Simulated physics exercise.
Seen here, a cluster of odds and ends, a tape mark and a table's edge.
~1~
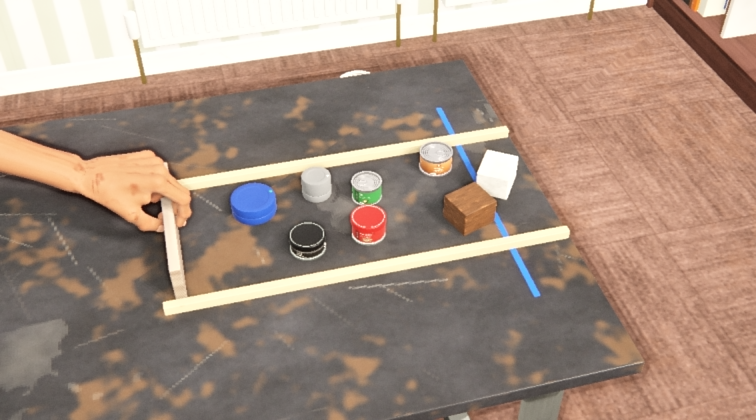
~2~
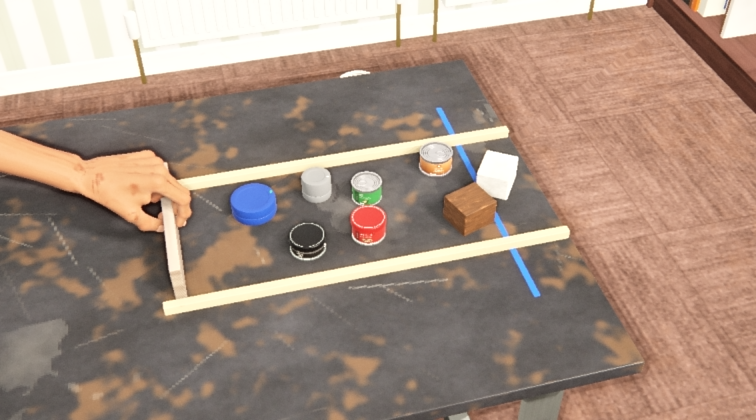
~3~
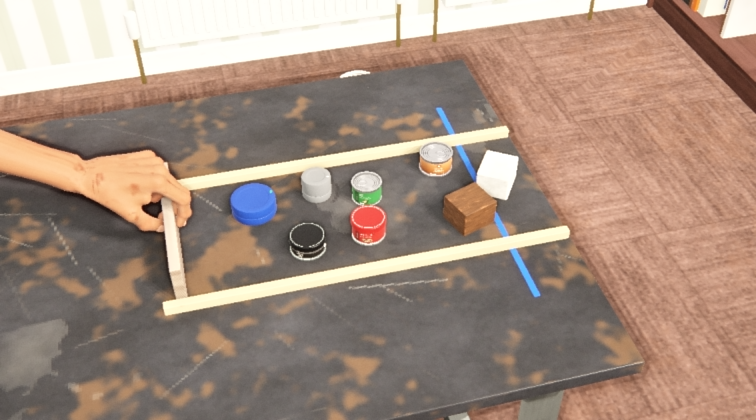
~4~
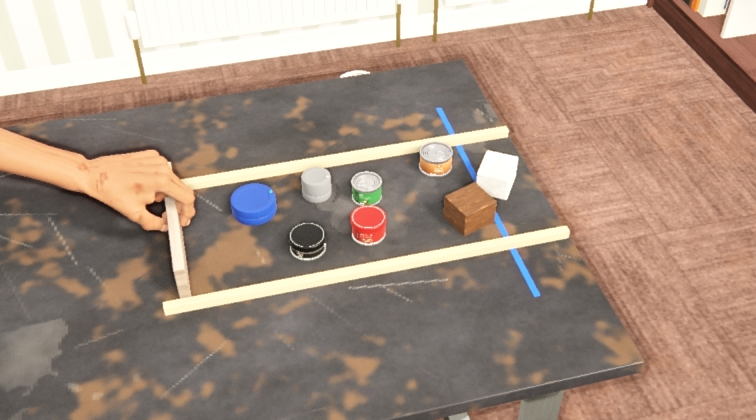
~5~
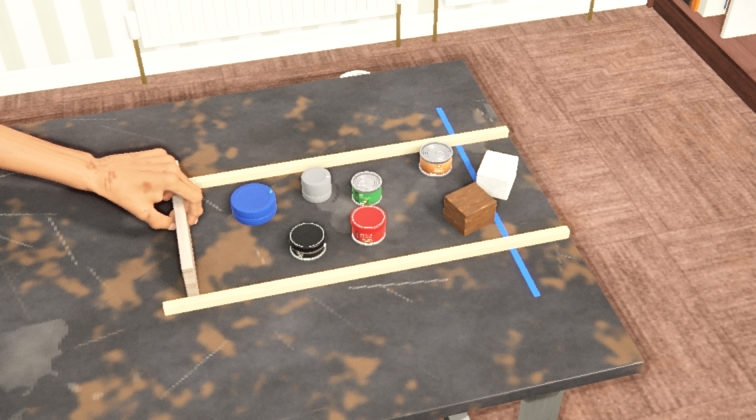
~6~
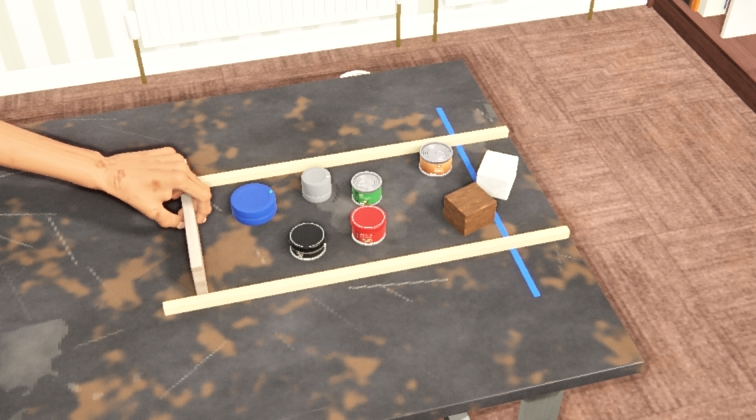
Hand sliding a wooden board slightly rightward between two pale rails on a dark table, while lids, tins and blocks stay still.
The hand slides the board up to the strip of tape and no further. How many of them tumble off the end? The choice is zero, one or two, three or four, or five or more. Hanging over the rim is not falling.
The number that fall off is one or two.
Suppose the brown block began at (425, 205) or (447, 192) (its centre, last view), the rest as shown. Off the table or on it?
In that order, it survives; stays on.
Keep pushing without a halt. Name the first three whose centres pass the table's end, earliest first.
Earliest first: The brown block, then the white block, then the red tin.
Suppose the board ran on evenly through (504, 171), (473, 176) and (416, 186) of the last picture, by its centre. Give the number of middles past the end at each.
Past the end: 4, 2 and 0.
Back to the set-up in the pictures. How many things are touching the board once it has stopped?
That makes 3.
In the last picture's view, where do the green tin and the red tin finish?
About (521, 181), and the other about (542, 198).
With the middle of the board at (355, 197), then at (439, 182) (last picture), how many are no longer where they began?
By then 5, and 8.
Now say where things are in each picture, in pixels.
In the first frame, white block (497, 175); brown block (470, 209); orange tin (436, 159); board (172, 229); tape (482, 191).
In the second frame, brown block (470, 209); blue lid (254, 204).
In the third frame, orange tin (436, 159); green tin (367, 190).
In the fourth frame, white block (497, 175); board (175, 229).
In the fifth frame, brown block (470, 209); red tin (369, 226).
In the sixth frame, white block (497, 175); brown block (470, 209); orange tin (436, 159); board (192, 226); tape (482, 191).
Early on, none off yet; white block at rest near (497, 175); brown block at rest near (470, 209); orange tin at rest near (436, 159).
Finally, the number that fall off is one or two; lost, brown block and white block.
